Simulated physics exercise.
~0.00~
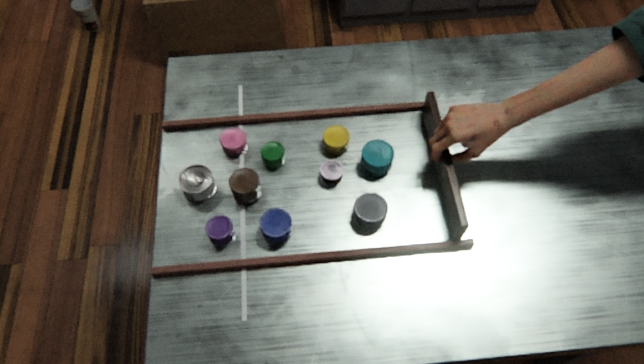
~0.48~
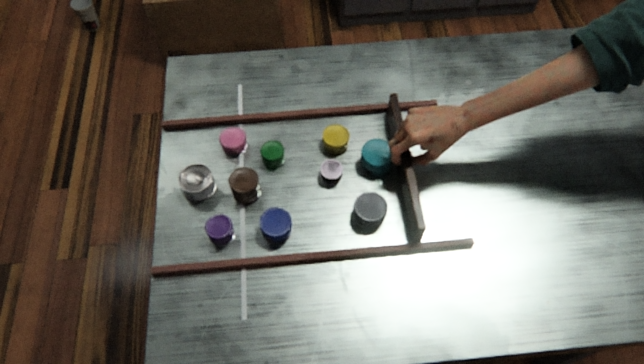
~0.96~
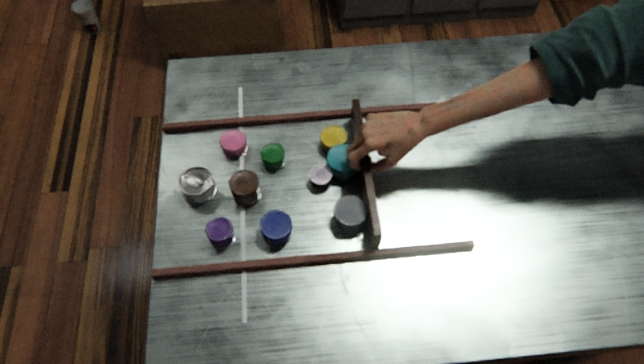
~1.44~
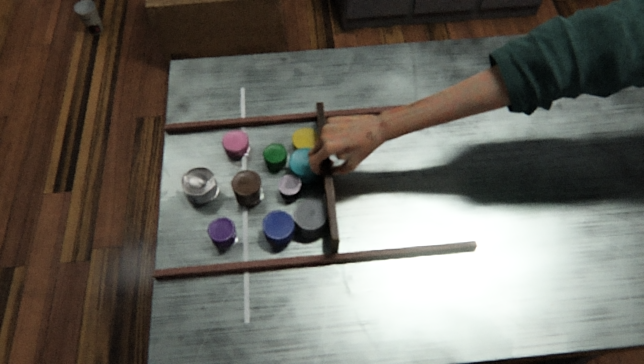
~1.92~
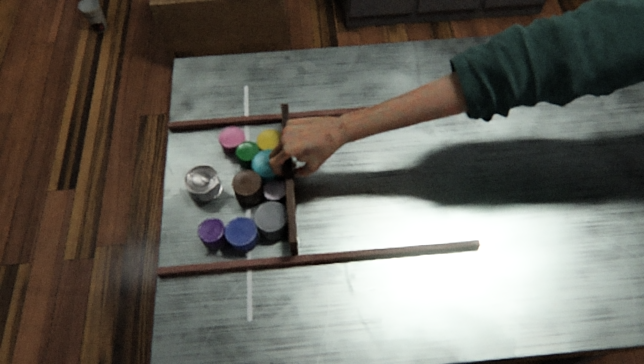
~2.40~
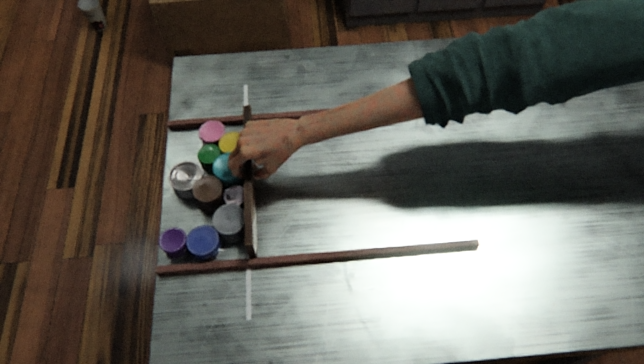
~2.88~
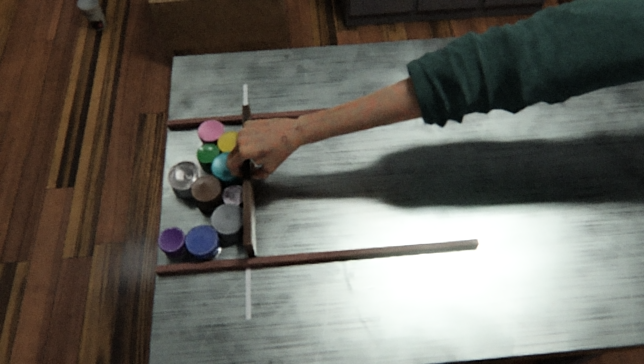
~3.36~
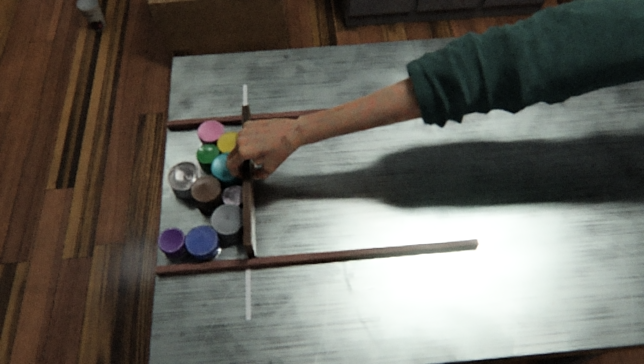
In this clip, a hand slides an upright board leftward between two rails on a table, gathering scattered small colorful containers and pushing them toward the left edge. The board stops at the white tape line, with the containers crowded together and all still on the table.
